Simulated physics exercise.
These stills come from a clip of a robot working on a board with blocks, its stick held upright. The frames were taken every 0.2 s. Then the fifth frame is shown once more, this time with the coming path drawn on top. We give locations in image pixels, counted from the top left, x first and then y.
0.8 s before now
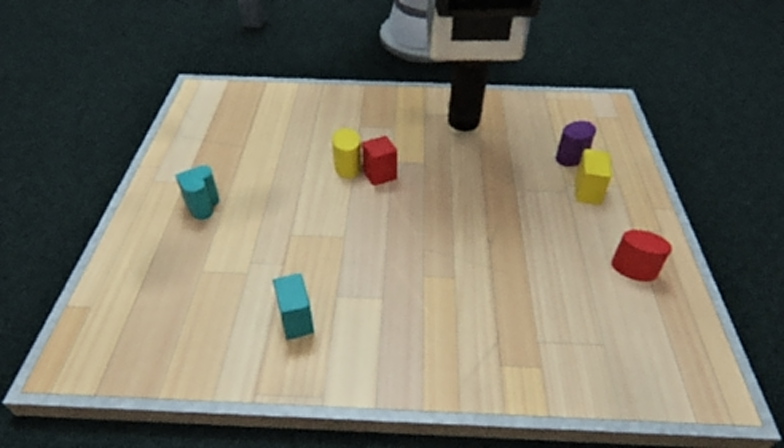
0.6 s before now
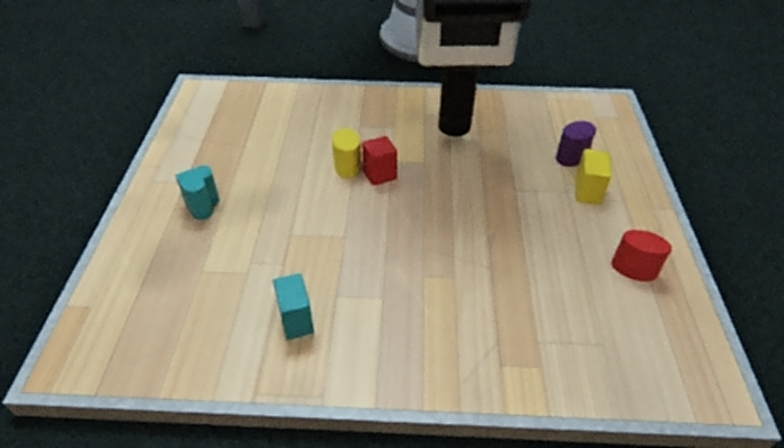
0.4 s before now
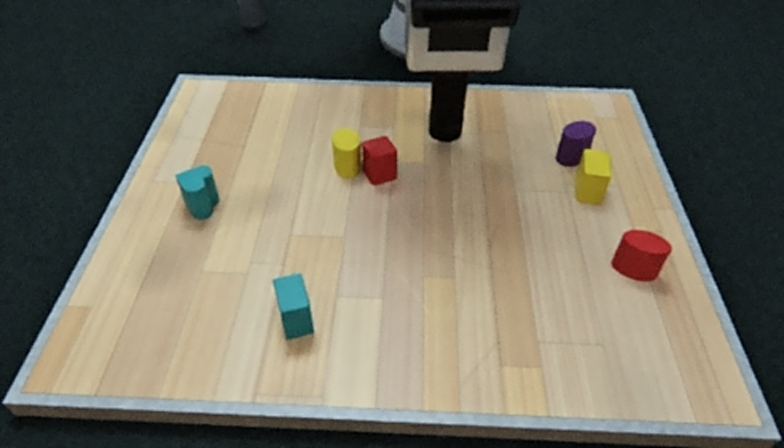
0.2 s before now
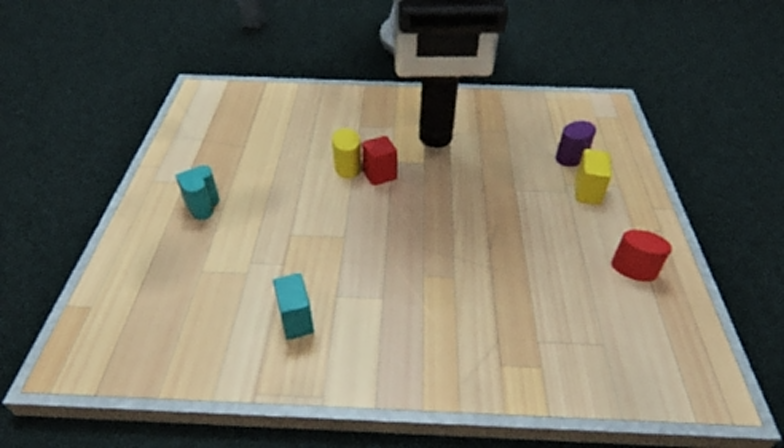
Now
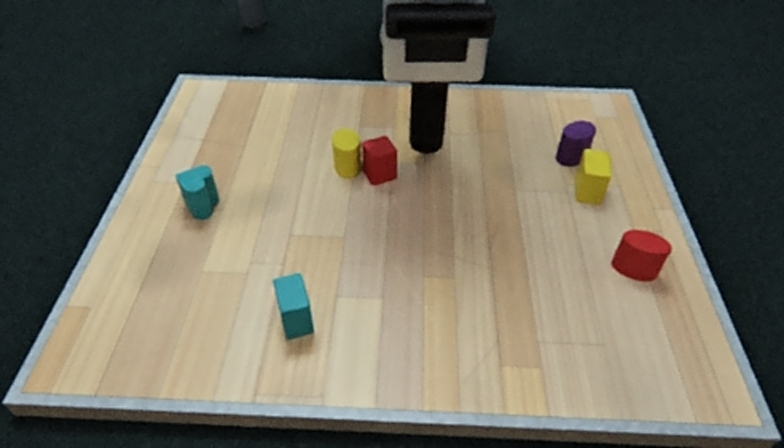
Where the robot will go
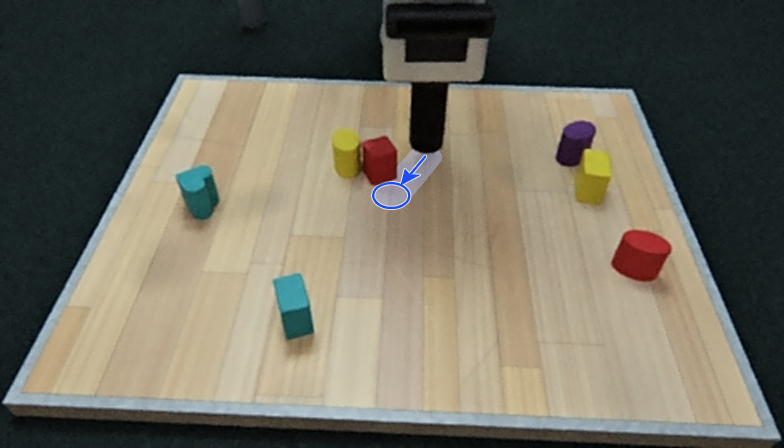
A robot arm with a black stick slid slowly left and slightly toward the viewer across the back of a wooden board, while the red, yellow, teal and purple blocks around it stayed still.
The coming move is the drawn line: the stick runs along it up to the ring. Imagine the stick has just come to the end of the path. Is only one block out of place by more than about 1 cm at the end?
It seems so.
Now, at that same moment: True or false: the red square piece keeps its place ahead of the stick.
Verdict: False.
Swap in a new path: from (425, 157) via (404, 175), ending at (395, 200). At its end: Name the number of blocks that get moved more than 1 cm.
I predict one.
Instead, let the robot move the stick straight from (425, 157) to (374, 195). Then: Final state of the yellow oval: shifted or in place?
Displaced.
Drawn move, from (425, 157) directly to (391, 195).
What follows on the original path. Halfway along, stick (410, 163); red square piece (377, 147), turned 15° clockwise.
At the end, stick (391, 182); yellow oval still; red square piece (366, 152), turned 60° clockwise.
